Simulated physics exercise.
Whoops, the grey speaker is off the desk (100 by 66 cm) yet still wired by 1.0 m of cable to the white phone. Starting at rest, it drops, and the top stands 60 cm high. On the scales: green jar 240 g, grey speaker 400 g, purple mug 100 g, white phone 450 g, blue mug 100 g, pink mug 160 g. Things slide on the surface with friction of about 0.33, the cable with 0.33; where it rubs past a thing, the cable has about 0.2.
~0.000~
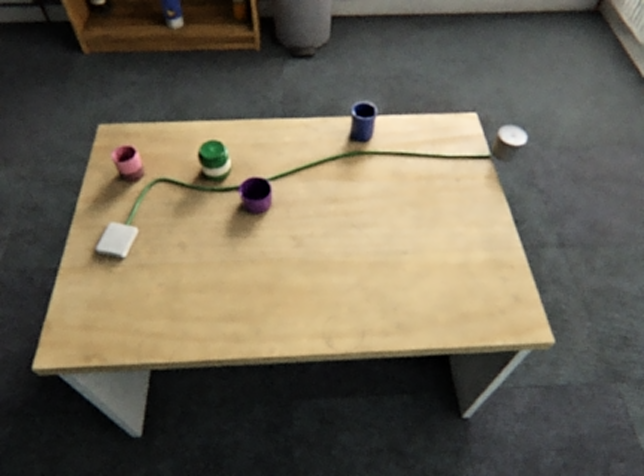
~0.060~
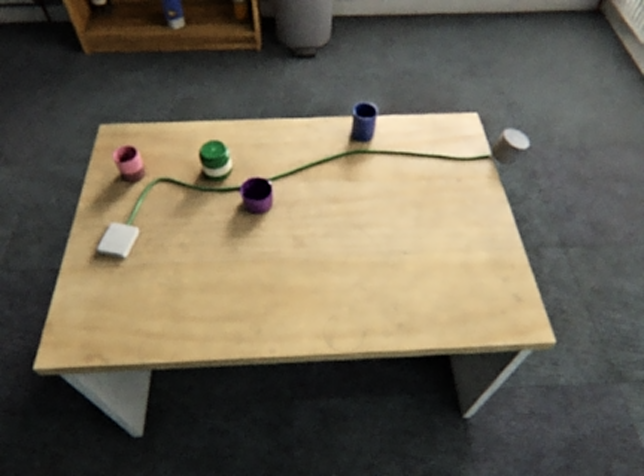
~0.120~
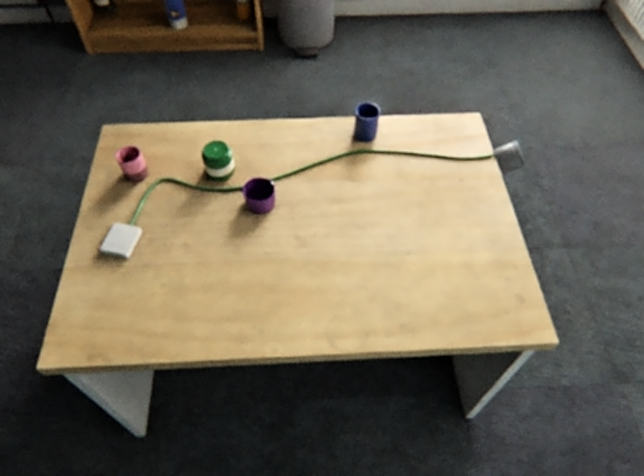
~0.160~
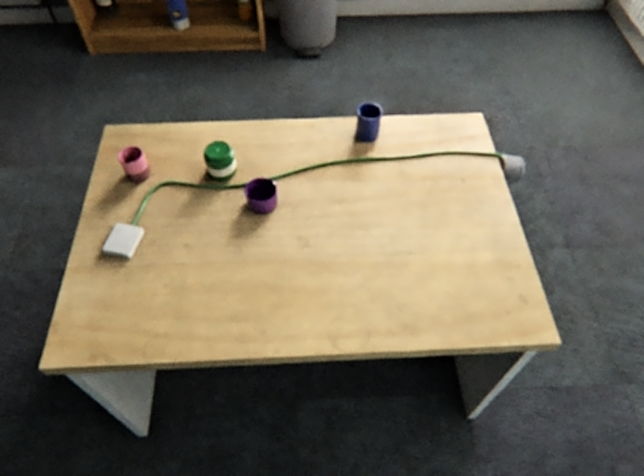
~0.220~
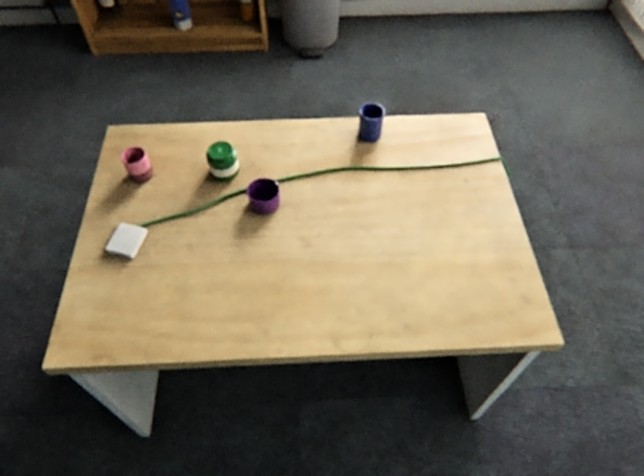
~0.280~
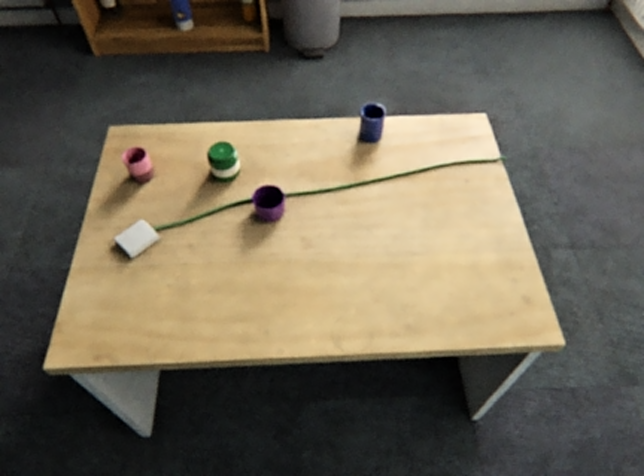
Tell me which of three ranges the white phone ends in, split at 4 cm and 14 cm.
Outcome: A big shift.
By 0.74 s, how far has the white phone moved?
By then the white phone has moved close to 25 cm.
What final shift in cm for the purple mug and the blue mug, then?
In the end the purple mug has moved about 10 cm, while the blue mug has moved about 0 cm.
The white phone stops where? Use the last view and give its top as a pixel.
Near (306, 201).
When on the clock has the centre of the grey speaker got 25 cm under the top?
Answer: 0.42 s on the clock.
By 0.5 s, the cable's tail end at (213, 225); white phone 15 cm off its start, grey speaker over the edge, purple mug 10 cm off its start.
By 0.7 s, the cable's tail end at (263, 210); white phone 26 cm off its start, purple mug 10 cm off its start, grey speaker over the edge.
By 1.0 s, the cable's tail end at (312, 205); white phone 38 cm off its start at (294, 203), purple mug 10 cm off its start at (282, 222), grey speaker over the edge.
By 1.2 s, the cable's tail end at (323, 203); white phone 40 cm off its start, purple mug 10 cm off its start, grey speaker over the edge.
By 2.4 s, the cable's tail end at (323, 203); white phone 40 cm off its start at (306, 201), purple mug 10 cm off its start at (282, 222), grey speaker over the edge.
